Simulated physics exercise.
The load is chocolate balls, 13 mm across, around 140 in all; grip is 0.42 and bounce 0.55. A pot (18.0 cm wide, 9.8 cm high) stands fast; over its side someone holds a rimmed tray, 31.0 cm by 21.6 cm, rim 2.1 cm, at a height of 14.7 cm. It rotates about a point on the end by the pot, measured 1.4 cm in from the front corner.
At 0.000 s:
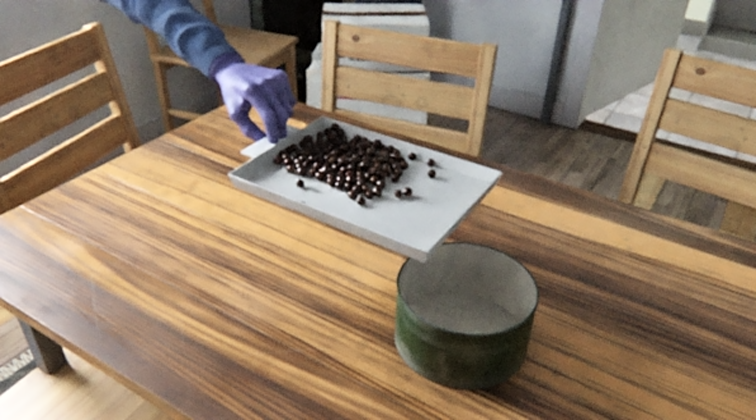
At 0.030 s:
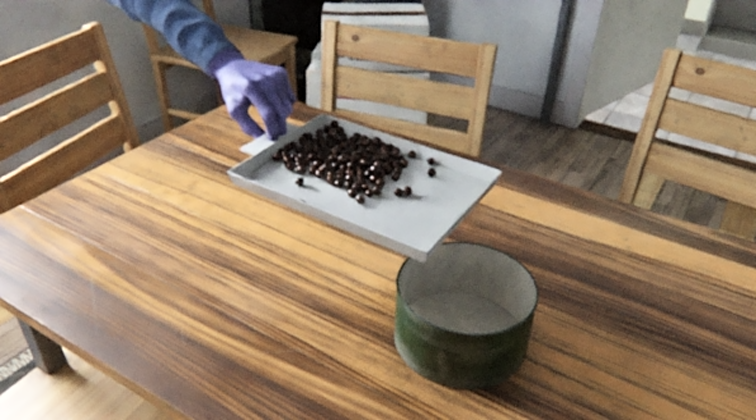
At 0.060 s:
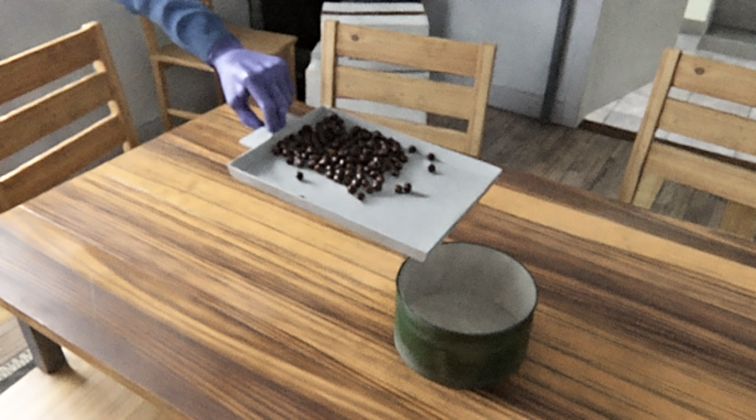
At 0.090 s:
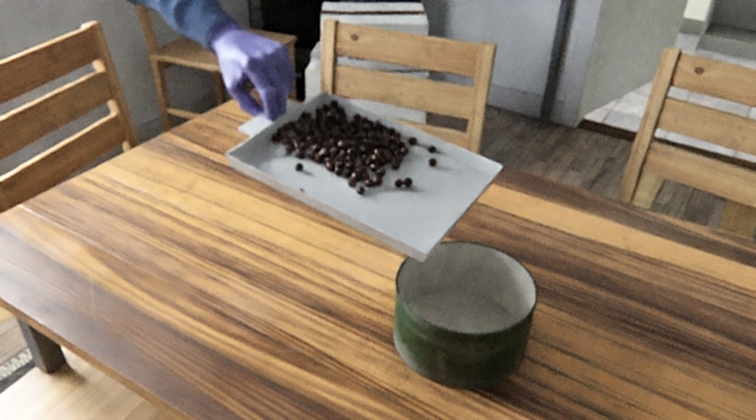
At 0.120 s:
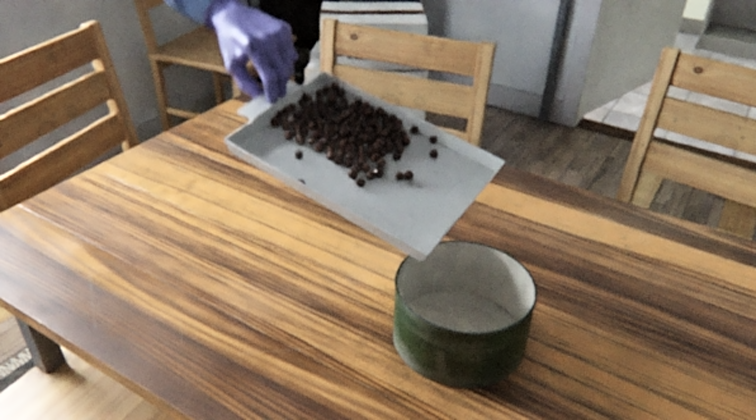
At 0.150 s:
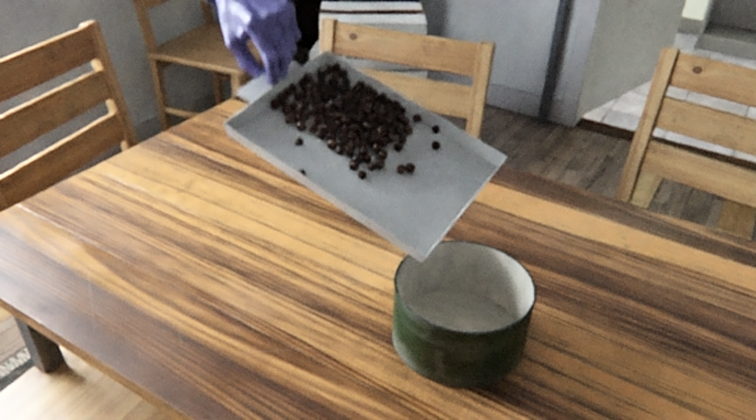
To begin with, a purple-gloved hand holds a pale rimmed tray of small dark balls nearly level above a wooden table, its right end by a round green pot. The hand then lifts the left end, slowly at first and then more steeply, while the balls stay clustered on the tray.
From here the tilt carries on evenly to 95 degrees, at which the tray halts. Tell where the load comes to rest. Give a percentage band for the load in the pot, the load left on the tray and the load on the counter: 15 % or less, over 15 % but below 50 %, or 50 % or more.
Pot: In between; tray: Up to 15 %; counter: 50 % or more.
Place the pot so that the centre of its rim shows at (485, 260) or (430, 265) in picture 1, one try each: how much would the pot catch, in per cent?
Around 5 per cent, then around 0 per cent.
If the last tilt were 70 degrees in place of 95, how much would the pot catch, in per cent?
Near 40 %, then.
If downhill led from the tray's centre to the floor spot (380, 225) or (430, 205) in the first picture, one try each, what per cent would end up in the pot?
That would be close to 5 per cent, then close to 25 per cent.
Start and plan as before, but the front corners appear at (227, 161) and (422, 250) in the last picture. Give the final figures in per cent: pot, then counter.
You'd end with pot at 20 and counter at 80.
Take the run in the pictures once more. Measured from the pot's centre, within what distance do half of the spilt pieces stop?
Distance: Some 32 cm.
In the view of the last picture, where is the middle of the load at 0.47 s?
Approximately (451, 154) in the last view.
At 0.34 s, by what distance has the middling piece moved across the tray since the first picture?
It has moved some 1 cm from its start.
After 0.34 s, tilt 59 degrees; the tray holds 100 %, the pot 0 %.
After 0.47 s, tilt 86 degrees; the tray holds 100 %, the pot 0 %.
After 0.72 s, tilt 95 degrees; the tray holds 0 %, the pot 30 %.
By 1.9 s all is still; pot 30 %, tray 0 %, counter 70 %.
